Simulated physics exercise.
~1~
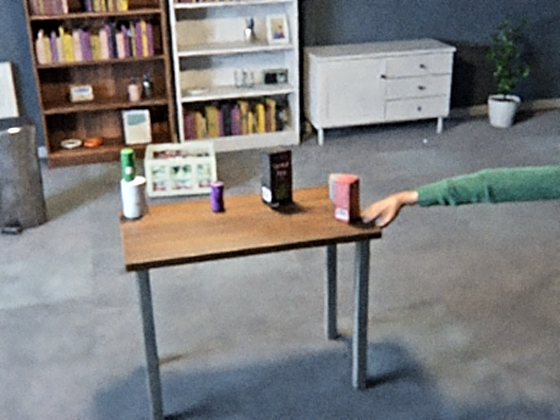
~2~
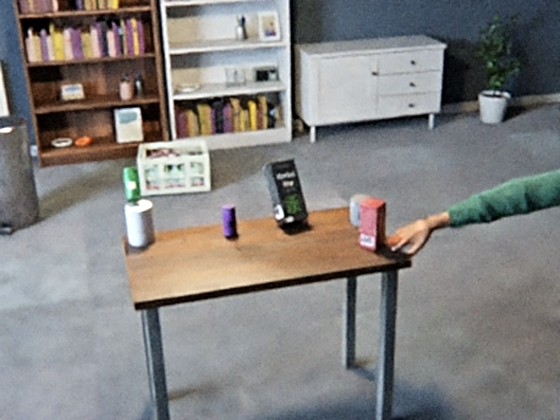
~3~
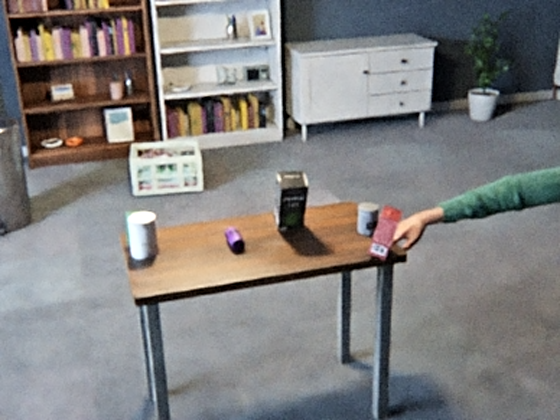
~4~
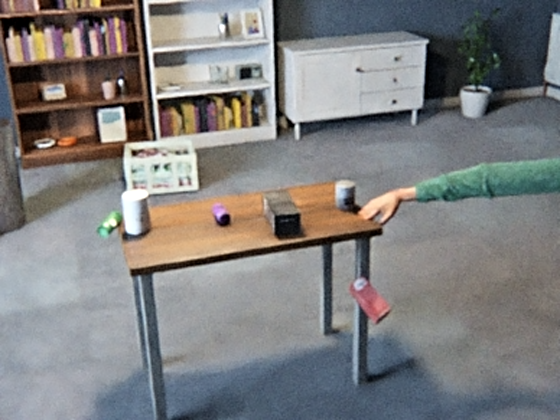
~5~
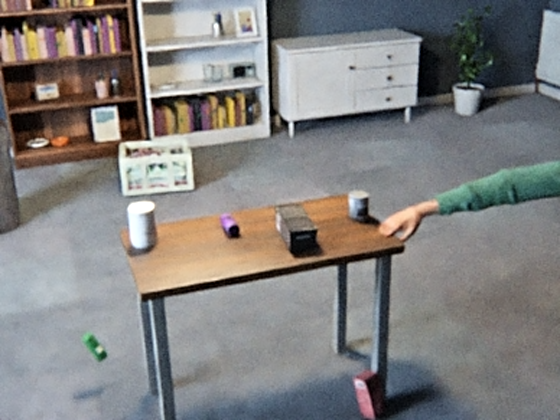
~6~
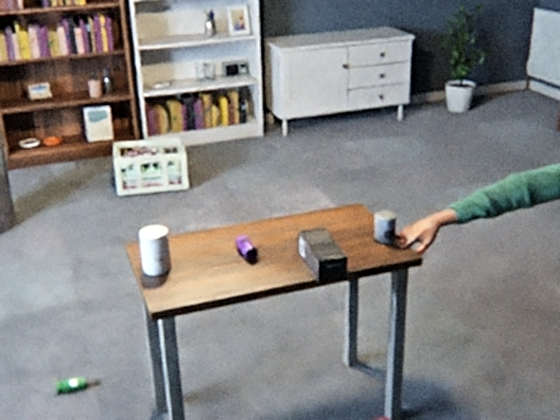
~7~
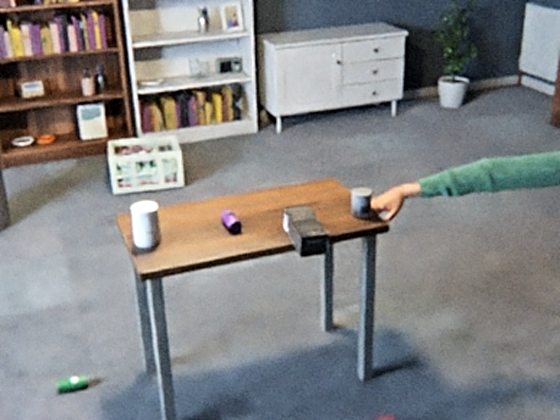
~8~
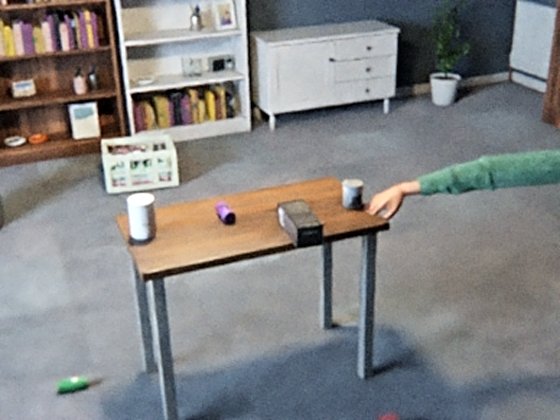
The clip opens on a light wooden table holding a green shaker, white jar, purple shaker, black carton, red carton and grey jar, with a green-sleeved hand at its right end. The table lurches towards the viewer, and the green shaker and black carton tilt. The purple shaker topples as the red carton tips at the edge and falls off, while the black carton drops flat. The green shaker tumbles off the left side to the floor. The table shifts back and forth again, ending with both jars upright and the purple shaker and black carton lying on top.
